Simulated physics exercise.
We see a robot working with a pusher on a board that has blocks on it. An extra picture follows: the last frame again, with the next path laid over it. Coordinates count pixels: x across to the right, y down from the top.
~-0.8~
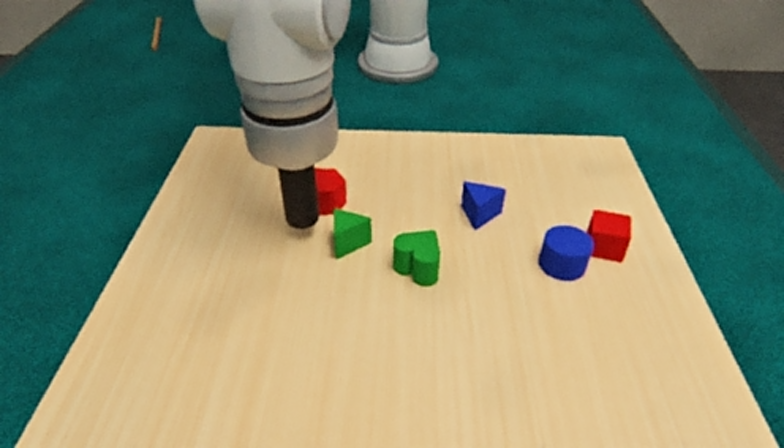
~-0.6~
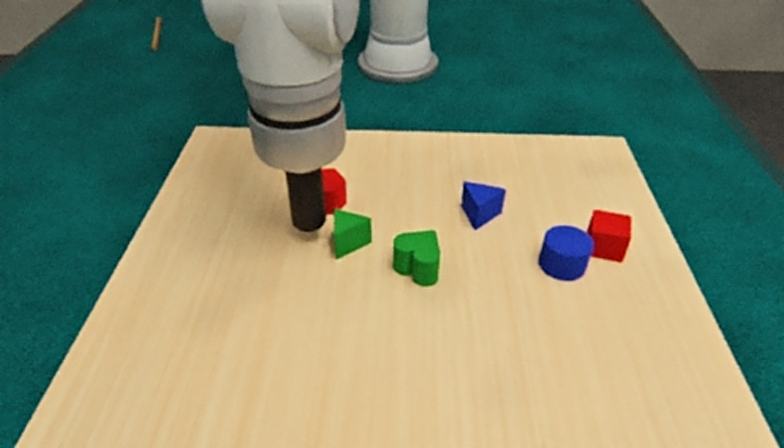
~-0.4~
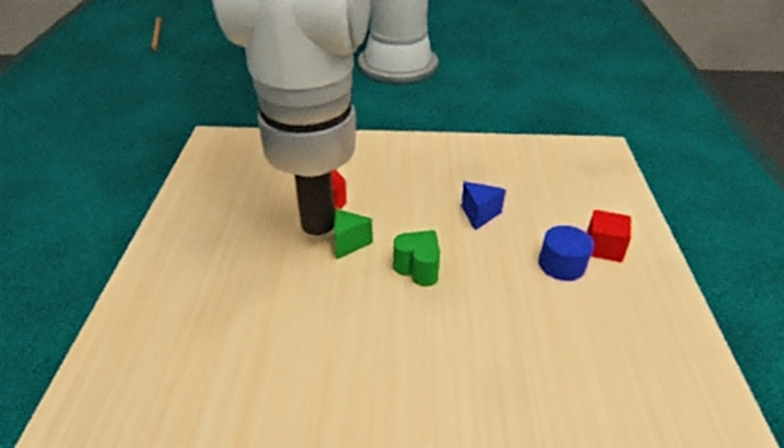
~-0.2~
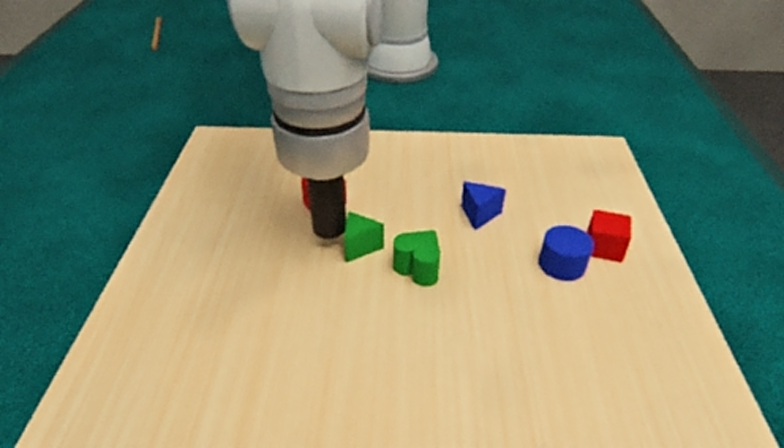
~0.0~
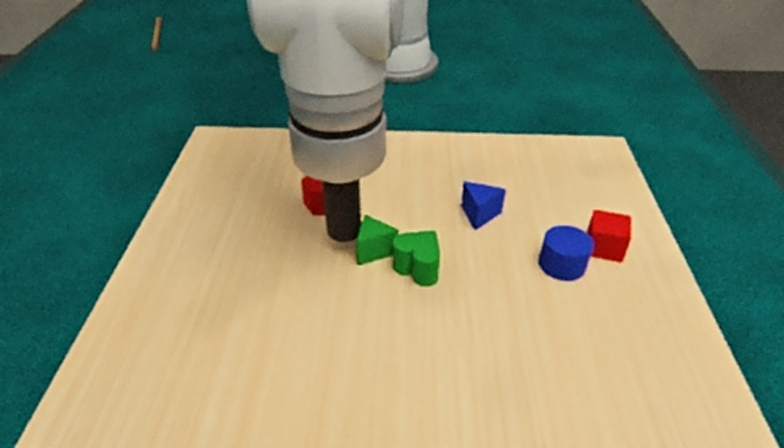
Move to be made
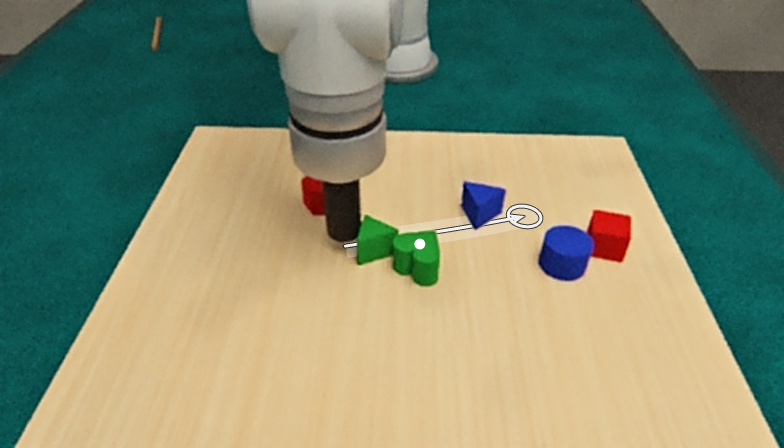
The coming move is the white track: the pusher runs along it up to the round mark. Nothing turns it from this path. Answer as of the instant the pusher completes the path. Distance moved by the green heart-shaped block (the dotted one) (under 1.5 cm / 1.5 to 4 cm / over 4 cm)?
The block winds up within 1.5 cm of where it is now.
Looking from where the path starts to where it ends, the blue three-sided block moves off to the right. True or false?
Answer: False.
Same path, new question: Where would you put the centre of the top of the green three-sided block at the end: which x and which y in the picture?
Its top centre is at about (459, 225).
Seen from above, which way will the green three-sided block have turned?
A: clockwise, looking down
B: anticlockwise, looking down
A.
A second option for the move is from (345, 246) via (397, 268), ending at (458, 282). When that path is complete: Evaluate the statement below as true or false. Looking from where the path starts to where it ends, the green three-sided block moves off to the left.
My answer: True.
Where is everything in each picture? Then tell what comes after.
In the first frame, tip of the pusher at (303, 220), middles of tops, green three-sided block at (347, 219), green heart-shaped block at (420, 244), blue three-sided block at (483, 191).
In the second frame, pusher at (309, 222), nothing pushed.
In the third frame, pusher at (318, 226), nothing pushed.
In the fourth frame, pusher at (330, 229), green three-sided block at (359, 223).
In the fifth frame, pusher at (344, 232), green three-sided block at (374, 227), green heart-shaped block at (420, 244), blue three-sided block at (483, 191).
The line goes from (345, 246) directly to (525, 216); the dot is on the green heart-shaped block.
The first path, step by step. One third of the way, pusher at (409, 222); green three-sided block at (437, 222), turned 35° clockwise.
Two thirds of the way, pusher at (470, 213); green three-sided block at (459, 225), turned 65° clockwise; blue three-sided block at (489, 188), turned 20° anticlockwise.
At the end, pusher at (527, 203); green three-sided block at (459, 225), turned 65° clockwise; green heart-shaped block unmoved; blue three-sided block at (516, 175), turned 90° anticlockwise.
